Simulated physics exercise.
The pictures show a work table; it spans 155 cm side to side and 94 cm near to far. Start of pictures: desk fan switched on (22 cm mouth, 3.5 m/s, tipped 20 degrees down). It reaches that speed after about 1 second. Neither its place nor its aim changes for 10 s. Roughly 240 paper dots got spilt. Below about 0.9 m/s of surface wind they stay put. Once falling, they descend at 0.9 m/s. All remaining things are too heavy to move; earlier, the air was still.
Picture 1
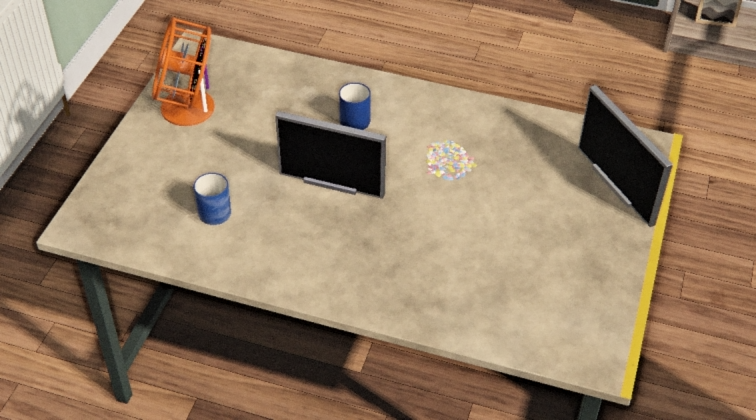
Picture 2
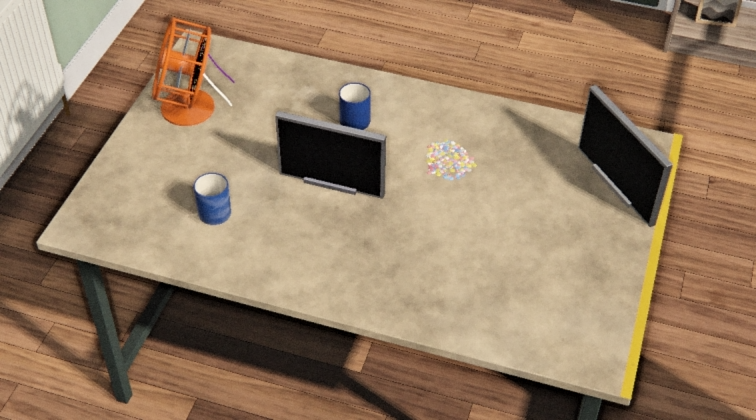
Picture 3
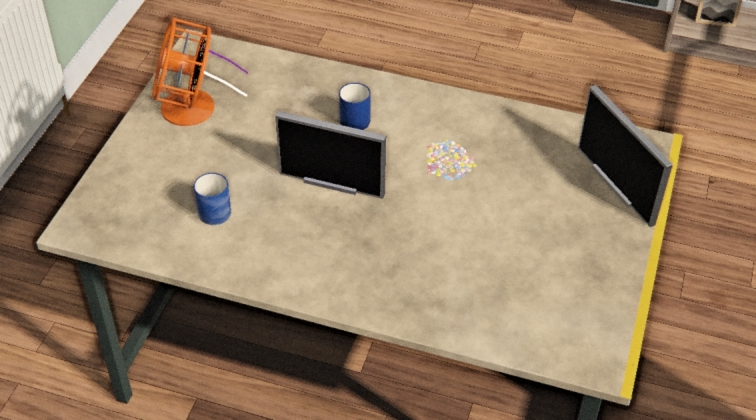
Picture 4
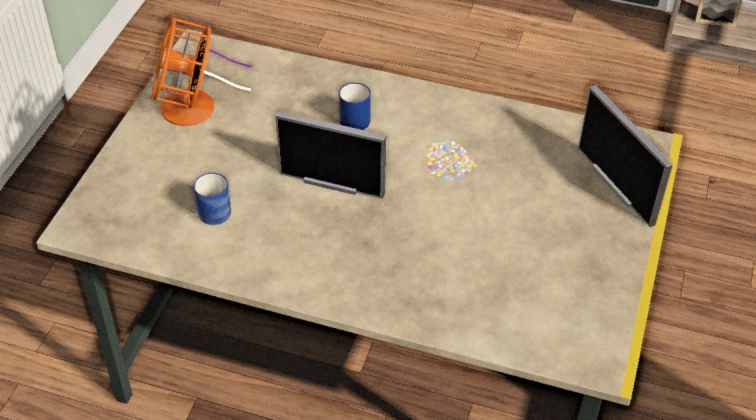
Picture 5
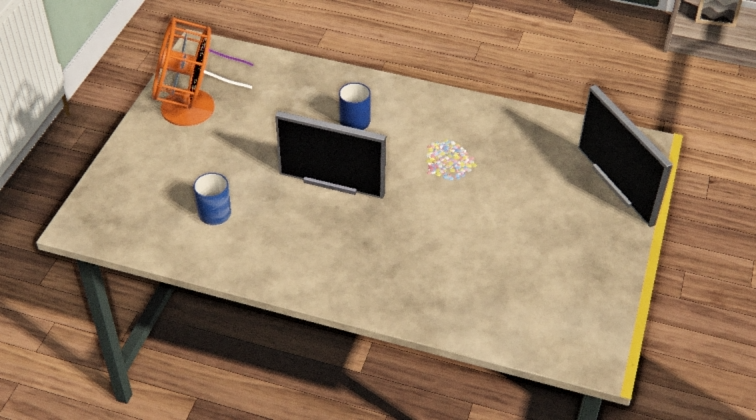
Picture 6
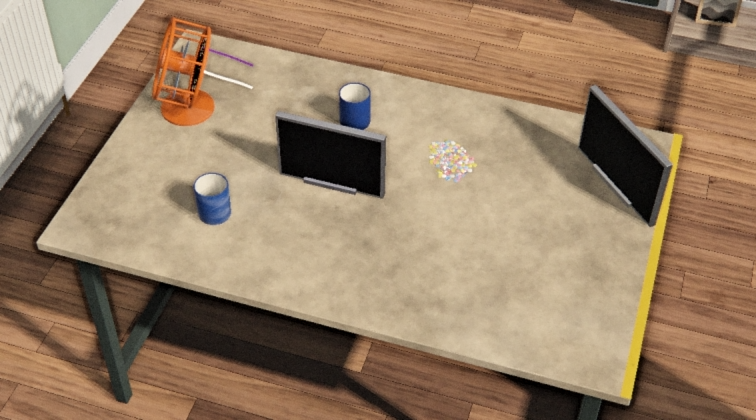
Ribbons on an orange desk fan lift and stream right, then some paper dots shift slightly.
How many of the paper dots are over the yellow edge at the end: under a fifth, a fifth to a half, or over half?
Of the paper dots, more than half end over the yellow edge.
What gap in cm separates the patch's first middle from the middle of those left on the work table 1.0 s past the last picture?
I'd guess near 50 cm.
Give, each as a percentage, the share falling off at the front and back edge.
About 0 % front, about 4 % back.
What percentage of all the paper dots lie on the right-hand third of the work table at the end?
Roughly 15 %.
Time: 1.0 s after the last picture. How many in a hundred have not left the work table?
Around 60 %.
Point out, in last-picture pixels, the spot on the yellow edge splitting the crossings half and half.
The middle crossing sits close to (662, 243) in the last picture.
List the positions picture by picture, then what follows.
The middle of the paper dots is near (448, 160), none has stirred yet and the mouth of the desk fan is at (181, 63), in the first picture.
The middle of the paper dots is near (448, 160), none has stirred yet and the yellow edge is centred on (659, 254), in the second picture.
The middle of the paper dots is near (448, 160), none has stirred yet, the top of a mug is at (355, 93) and the top of a laptop is at (330, 125), in the third picture.
The middle of the paper dots is near (448, 160) and none has stirred yet, in the fourth picture.
The middle of the paper dots is near (448, 160) and none has stirred yet, in the fifth picture.
The middle of the paper dots is near (450, 159), the farthest in sight from the desk fan is at (474, 165) and about 10 % have left their places, in the sixth picture.
Then, 1.0 s after the last picture, 33 % are over the yellow edge; the middle of those still in play is near (622, 200); 24 % have settled or left.
Then, 2.2 s after the last picture, 62 % are over the yellow edge; the middle of those still in play is near (616, 200); 68 % have settled or left.
Then, 4.6 s after the last picture, 76 % are over the yellow edge; the middle of those still in play is near (622, 200); 87 % have settled or left.
Then, 9.1 s after the last picture, at the end, 83 % are over the yellow edge.
